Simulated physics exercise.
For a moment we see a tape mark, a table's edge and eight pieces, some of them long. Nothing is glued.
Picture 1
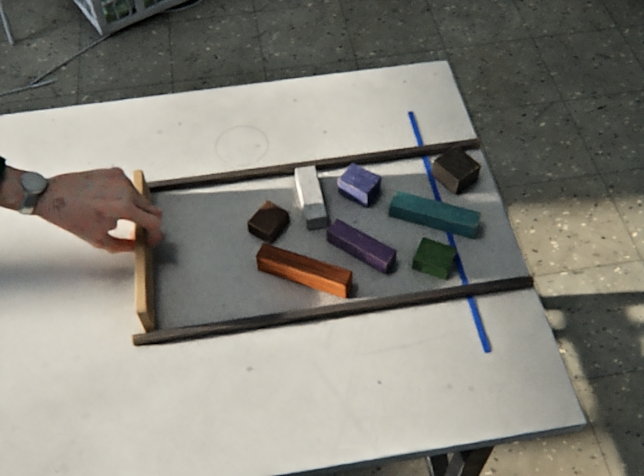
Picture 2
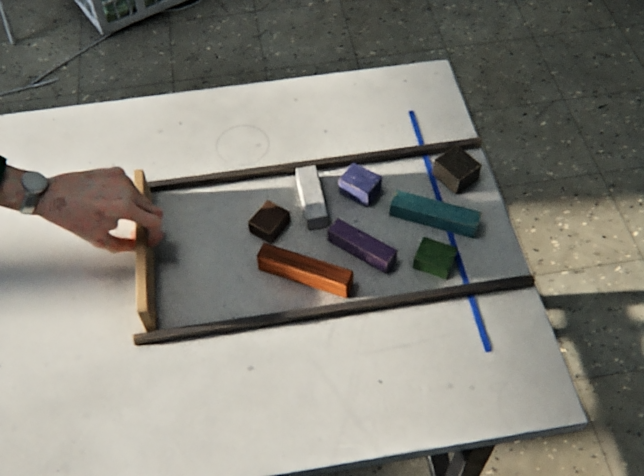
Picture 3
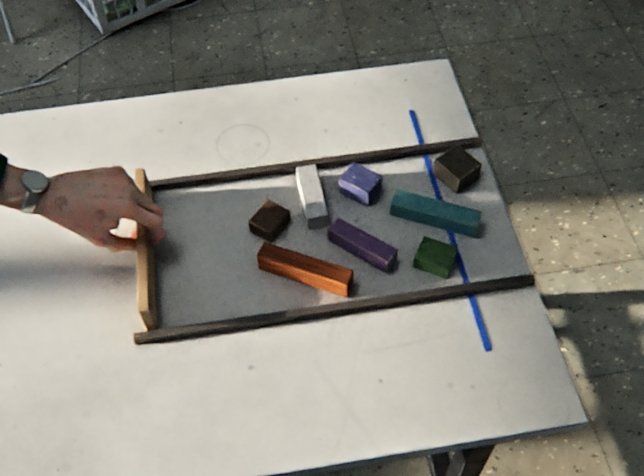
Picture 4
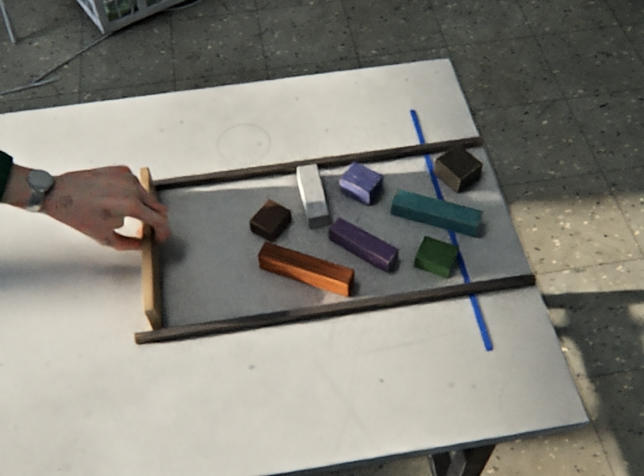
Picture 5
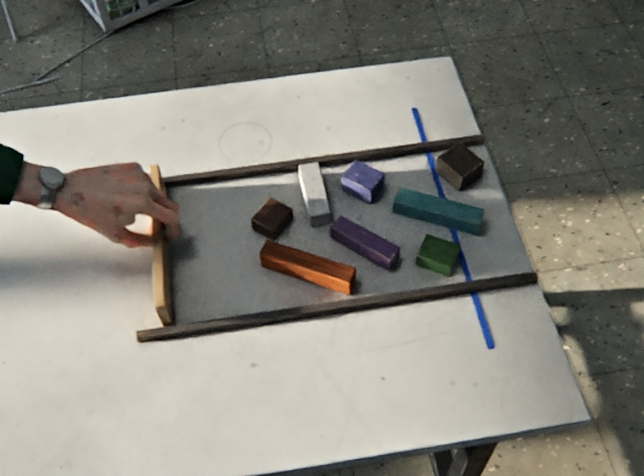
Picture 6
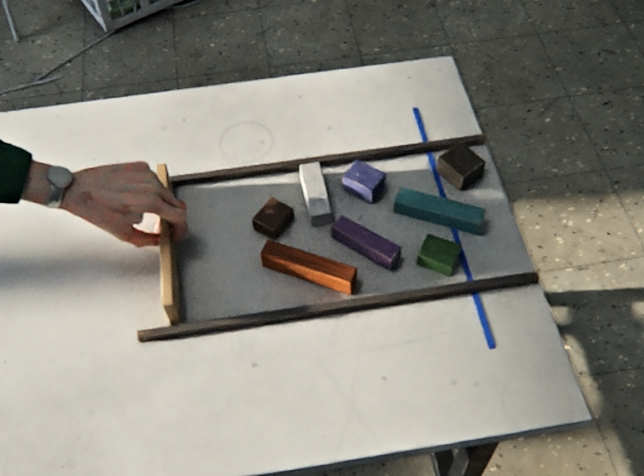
A hand slides a wooden board slightly right between two rails toward several still, coloured blocks.
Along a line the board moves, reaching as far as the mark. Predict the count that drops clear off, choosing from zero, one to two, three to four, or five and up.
The count is three to four.
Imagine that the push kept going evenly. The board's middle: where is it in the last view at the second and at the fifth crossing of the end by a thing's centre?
I'd put it close to (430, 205) and later close to (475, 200).
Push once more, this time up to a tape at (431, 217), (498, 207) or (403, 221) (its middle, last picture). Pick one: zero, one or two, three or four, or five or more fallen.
The falls would be one or two; five or more; none.
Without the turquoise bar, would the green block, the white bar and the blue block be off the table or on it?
I'd say the green block ends up down, the white bar stays where it is, and the blue block stays where it is.
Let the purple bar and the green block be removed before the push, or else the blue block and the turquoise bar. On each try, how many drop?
In order, the numbers are 1 and 2.
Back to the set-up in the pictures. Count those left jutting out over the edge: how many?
The overhang total is 3.
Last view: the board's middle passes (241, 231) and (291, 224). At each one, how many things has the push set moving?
At that stage 0; at the next, 3.
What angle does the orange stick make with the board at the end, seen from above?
Angle: Close to 50 degrees.
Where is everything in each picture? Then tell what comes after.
Black block (456, 170); turquoise bar (434, 214); green block (434, 258); board (144, 248); tape (444, 218), in the first frame.
Turquoise bar (435, 214); brown block (269, 221), in the second frame.
Green block (435, 257); white bar (312, 196), in the third frame.
Black block (458, 168); blue block (361, 184), in the fourth frame.
Turquoise bar (438, 211); orange stick (308, 267), in the fifth frame.
Black block (461, 166); turquoise bar (439, 210); green block (439, 255); board (169, 242); tape (449, 214), in the sixth frame.
Soon after, none off yet; black block at rest near (461, 166); turquoise bar at rest near (439, 210); green block at rest near (439, 255).
After that, none off yet; black block displaced a little near (481, 170); turquoise bar displaced a little near (491, 214); green block displaced well along near (512, 249).
In the end, the number that fall off is three or four; gone, green block, turquoise bar and black block.
